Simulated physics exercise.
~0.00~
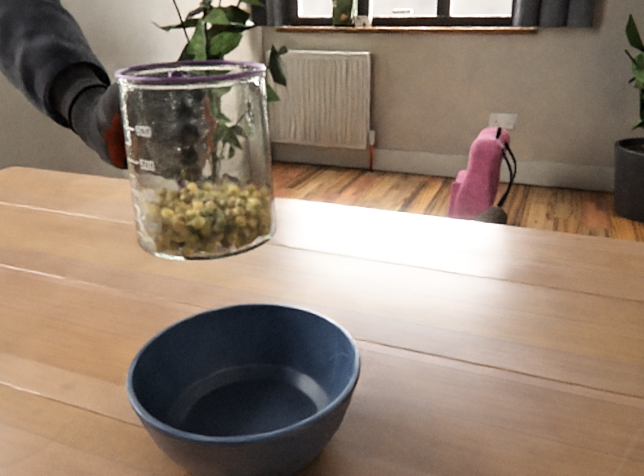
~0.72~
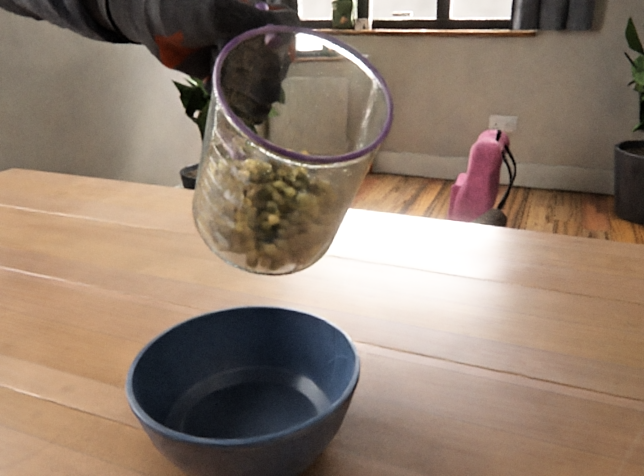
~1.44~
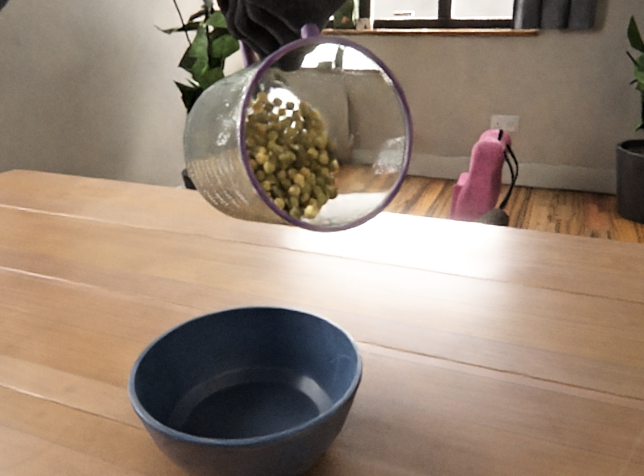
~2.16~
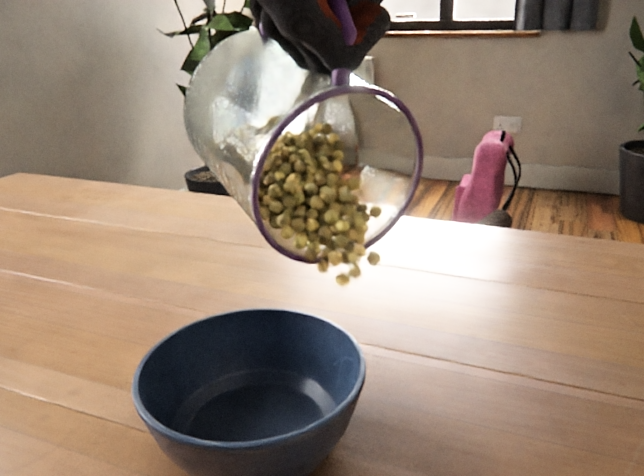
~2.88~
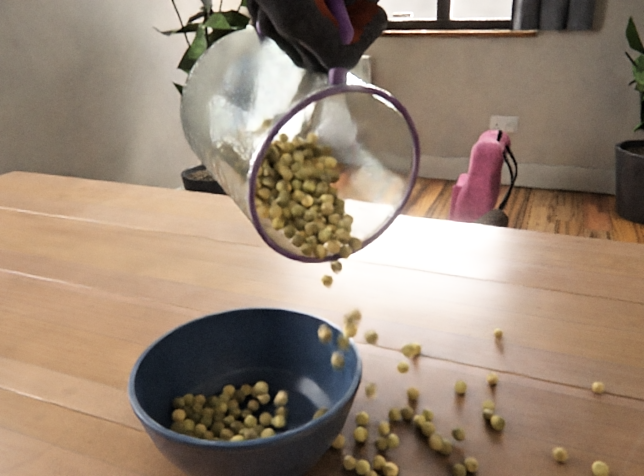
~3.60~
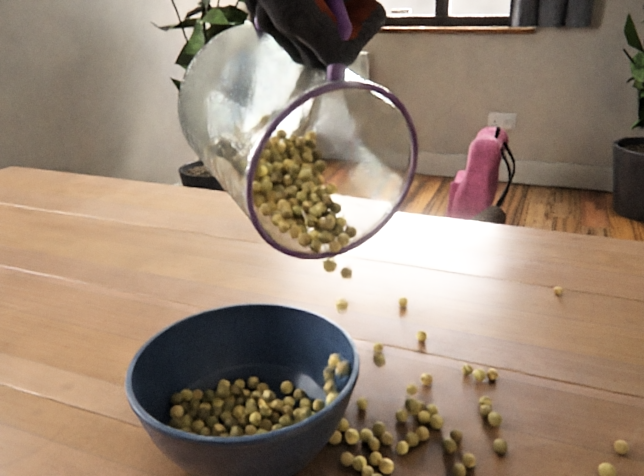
Glass jug with purple rim, tipped by a dark-gloved hand, spilling green-yellow beans into a blue bowl and across the wooden table.
